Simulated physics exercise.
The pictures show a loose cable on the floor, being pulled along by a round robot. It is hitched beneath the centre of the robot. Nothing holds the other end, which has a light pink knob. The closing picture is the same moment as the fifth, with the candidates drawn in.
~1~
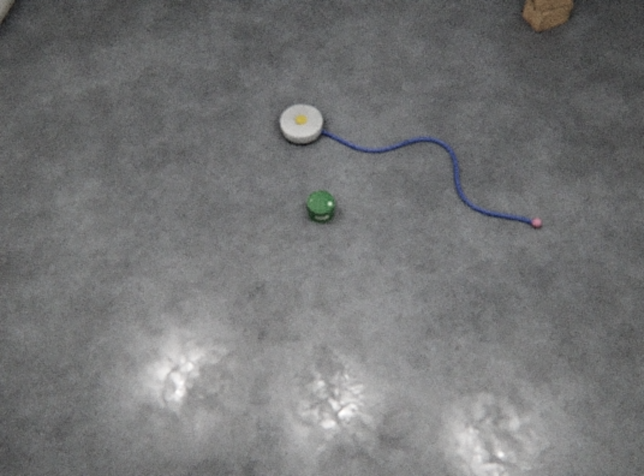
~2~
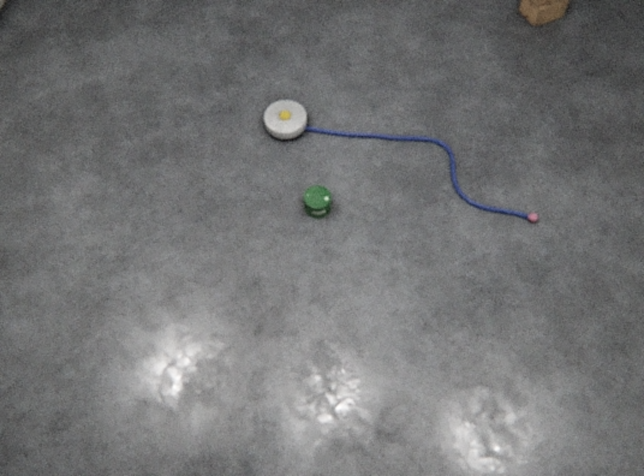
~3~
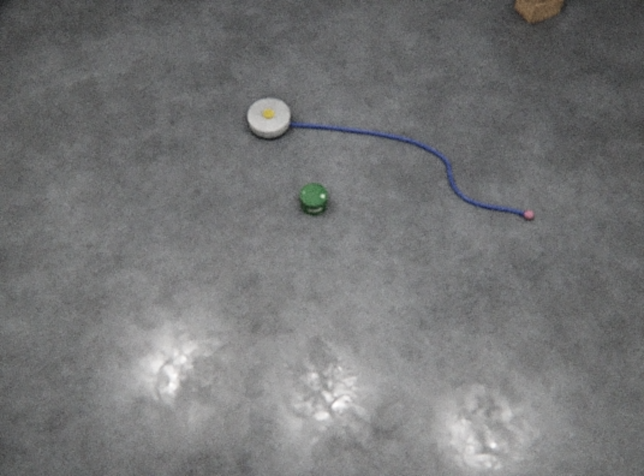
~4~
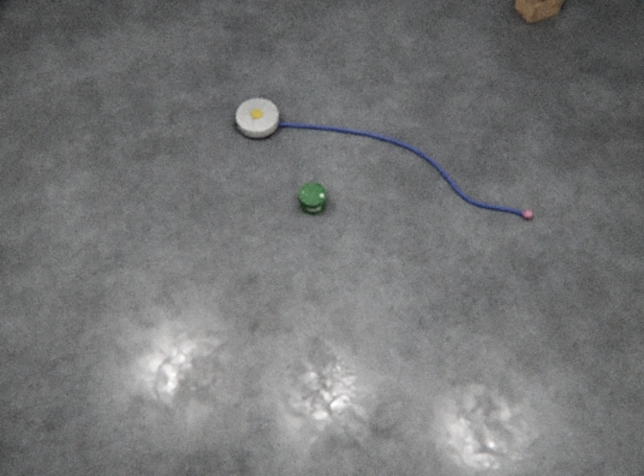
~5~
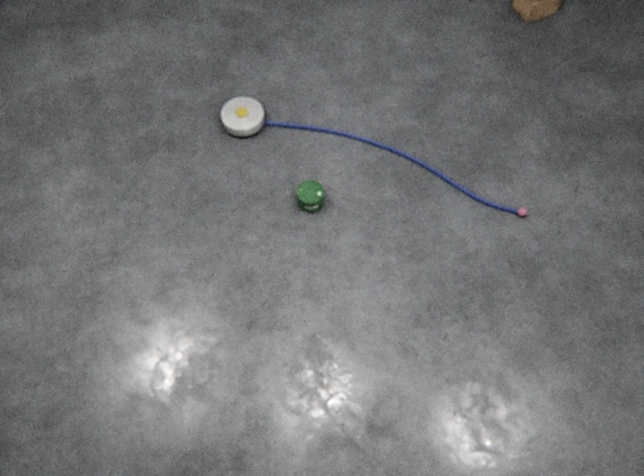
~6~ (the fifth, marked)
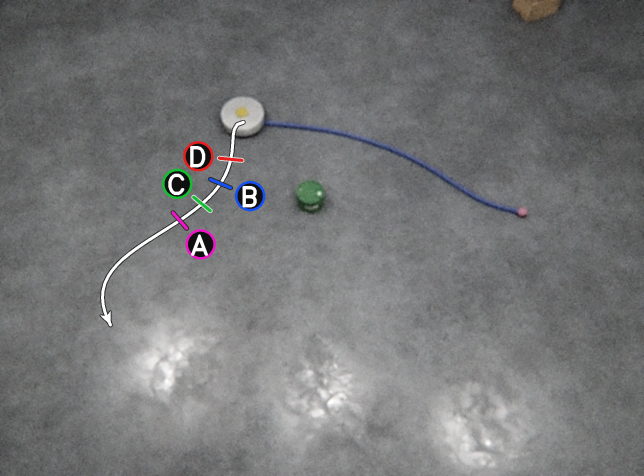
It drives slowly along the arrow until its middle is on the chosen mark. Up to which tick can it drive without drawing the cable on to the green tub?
Stop at A.
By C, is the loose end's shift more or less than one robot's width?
By then, less.
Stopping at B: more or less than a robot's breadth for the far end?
Less.
On the marked copy, A at (180, 221); B at (220, 184); C at (202, 204); D at (231, 159); the route from (244, 122) via (181, 219) to (111, 325).
Following A. Soon after the start, robot (231, 152), middle of the cable (379, 150), free end (515, 210).
Later, robot (211, 190), middle of the cable (362, 163), free end (504, 206).
In the end, robot (178, 216), middle of the cable (332, 181), free end (481, 195); nothing has been touched.
As for the rest, B is safe but short; C is safe but short; D is safe but short.
